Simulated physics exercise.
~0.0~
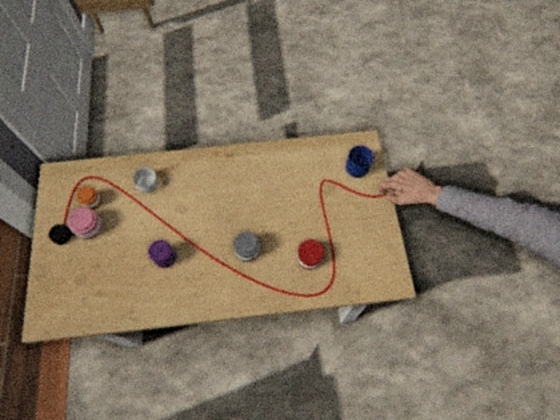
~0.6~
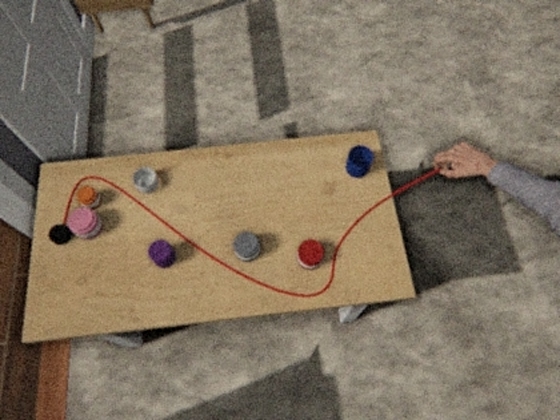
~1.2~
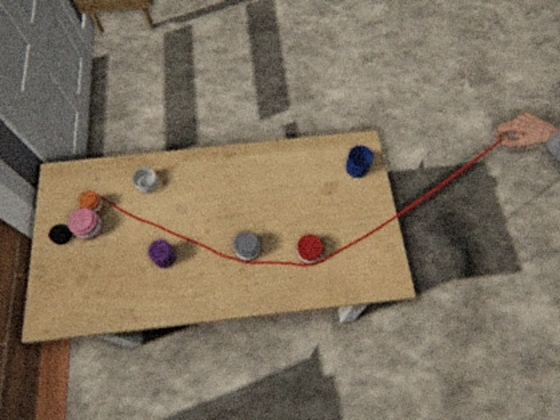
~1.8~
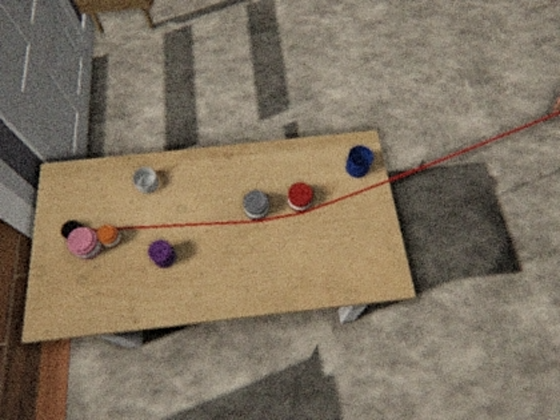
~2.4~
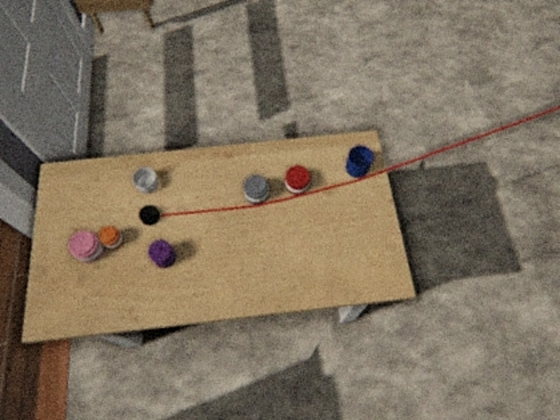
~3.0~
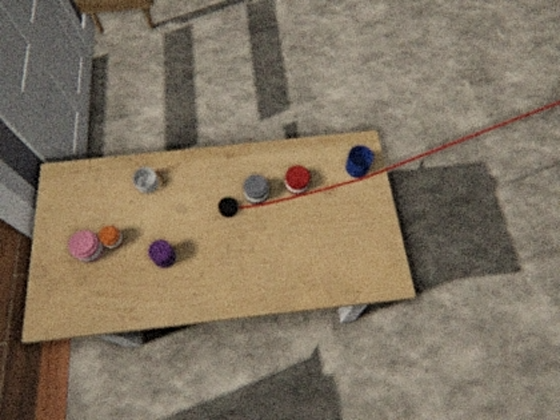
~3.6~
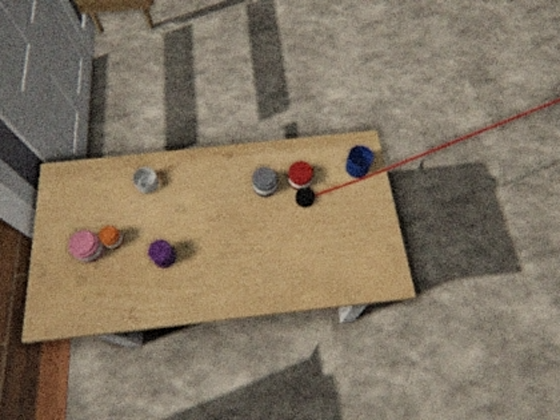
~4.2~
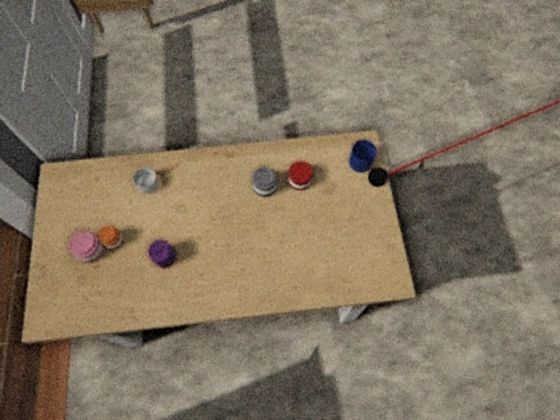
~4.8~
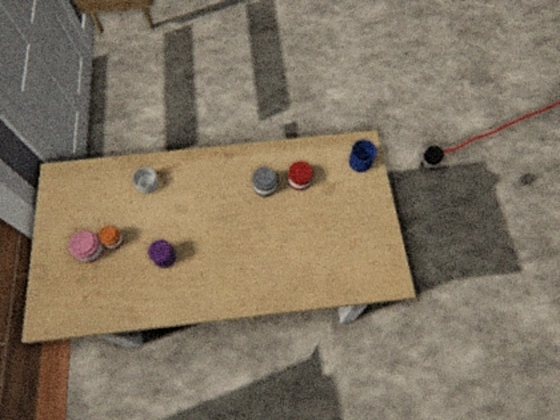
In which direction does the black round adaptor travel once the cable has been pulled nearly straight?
It moves to the right, sliding across the table and past its right edge.
